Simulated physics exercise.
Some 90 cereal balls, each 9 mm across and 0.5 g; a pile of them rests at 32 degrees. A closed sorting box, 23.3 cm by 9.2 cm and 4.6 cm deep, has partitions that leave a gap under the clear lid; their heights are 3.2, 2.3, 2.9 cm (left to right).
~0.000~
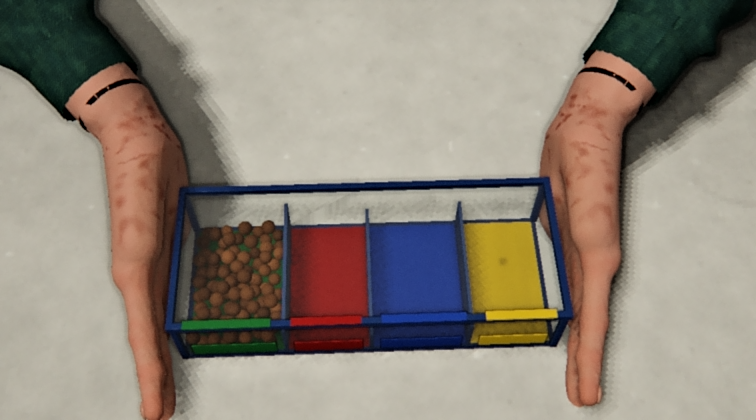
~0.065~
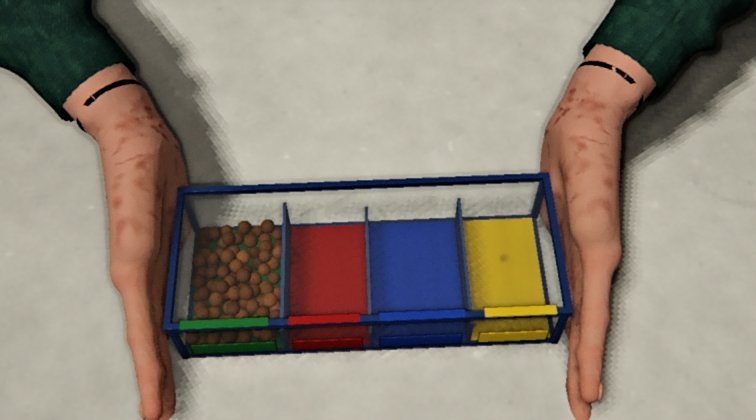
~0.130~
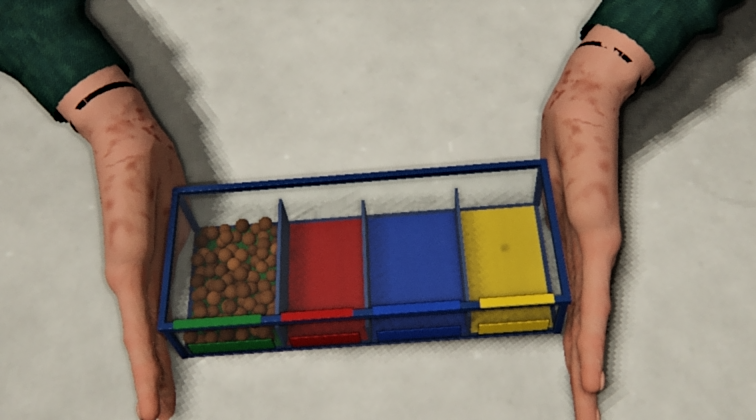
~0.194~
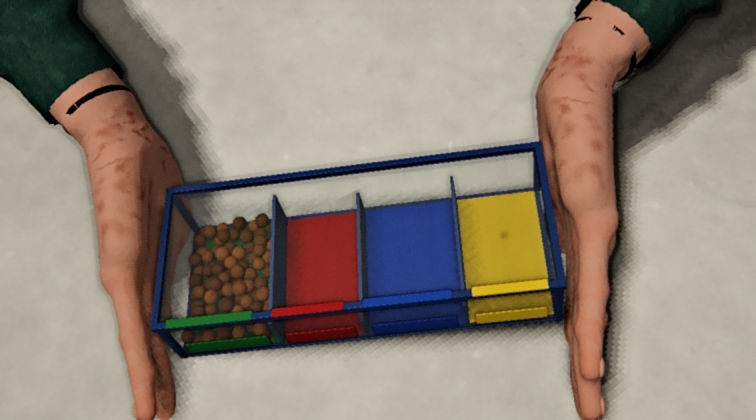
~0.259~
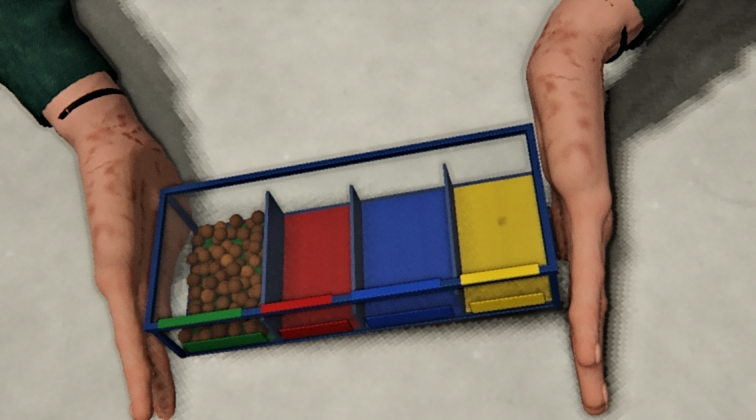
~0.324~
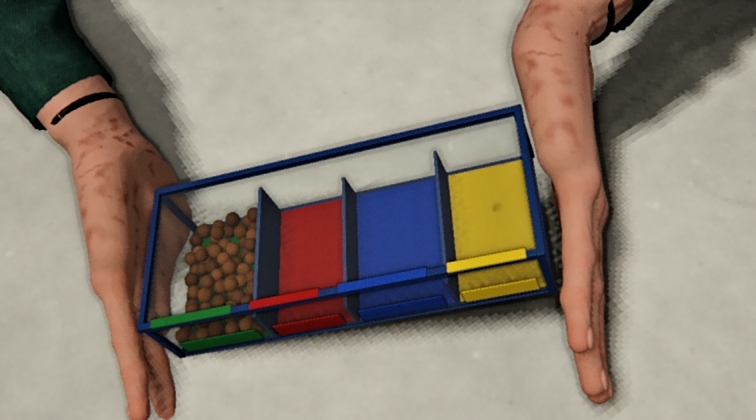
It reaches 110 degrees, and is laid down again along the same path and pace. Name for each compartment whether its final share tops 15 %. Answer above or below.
Red: Below, blue: Below, green: Above, yellow: Below.
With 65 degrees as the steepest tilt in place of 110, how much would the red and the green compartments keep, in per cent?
In that case red 0, green 100.
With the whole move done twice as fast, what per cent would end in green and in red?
Green 100; red 0.
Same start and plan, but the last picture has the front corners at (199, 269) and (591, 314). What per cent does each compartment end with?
Red 15, blue 0, green 55, yellow 30.
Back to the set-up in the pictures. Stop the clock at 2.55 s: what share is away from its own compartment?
Some 0 per cent.
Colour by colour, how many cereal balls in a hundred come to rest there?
Red 0; blue 0; green 100; yellow 0.
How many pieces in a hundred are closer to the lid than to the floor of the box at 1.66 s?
Some 50 per cent.
Then, at 1.66 s, tilt 110 degrees; green 100 %.
After 2.55 s, tilt 49 degrees; green 100 %.
After 3.45 s, tilt 0 degrees; green 100 %.
In the end, at 4.1 s, red 0 %, blue 0 %, green 100 %, yellow 0 %.
